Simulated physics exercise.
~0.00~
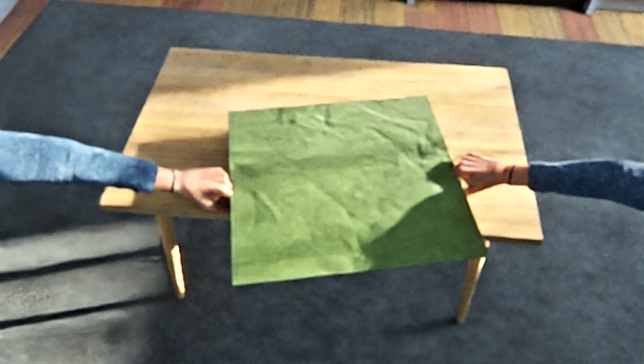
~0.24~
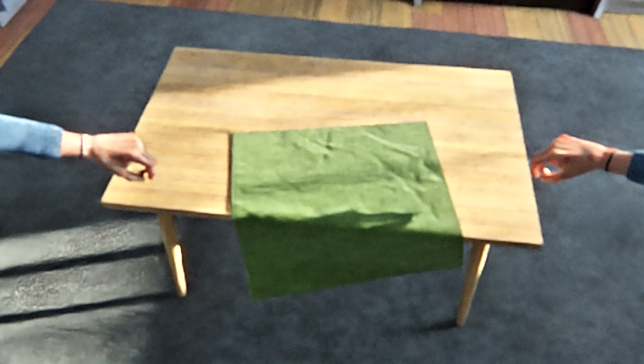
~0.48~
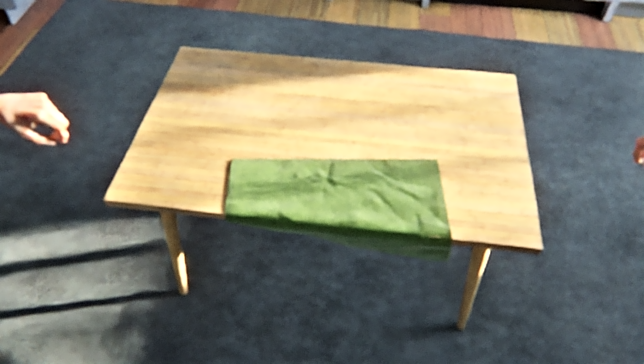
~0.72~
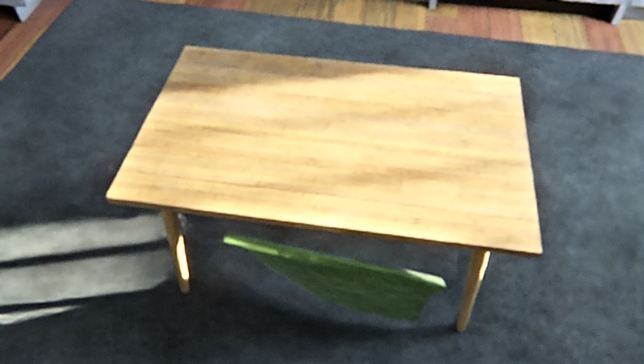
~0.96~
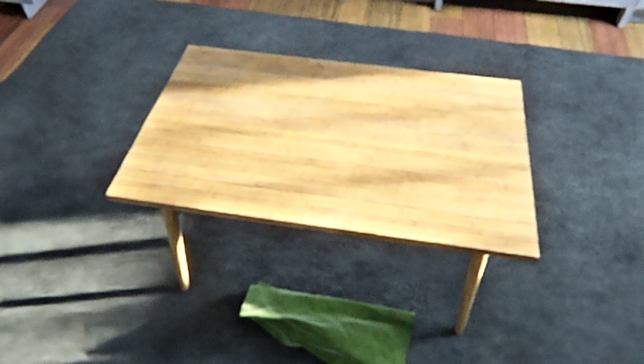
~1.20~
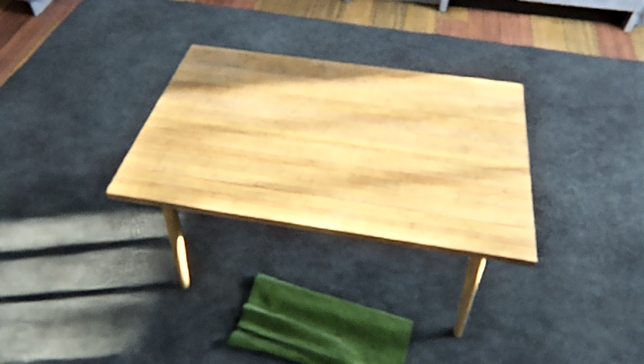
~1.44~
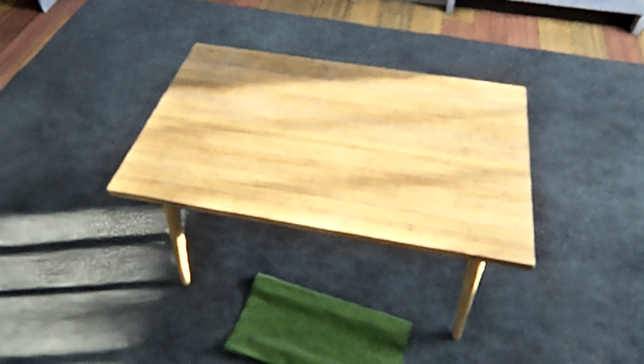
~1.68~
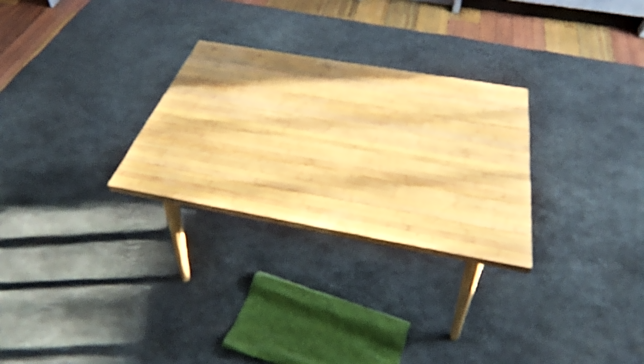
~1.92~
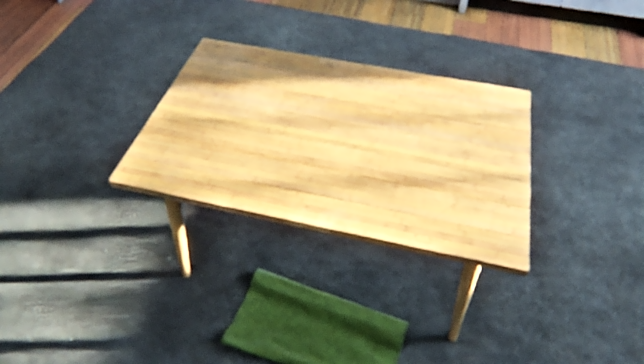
Two hands laid a green cloth over the near edge of a wooden table and let go, and it slid down over the edge, dropped off and ended up lying still on the dark rug below.
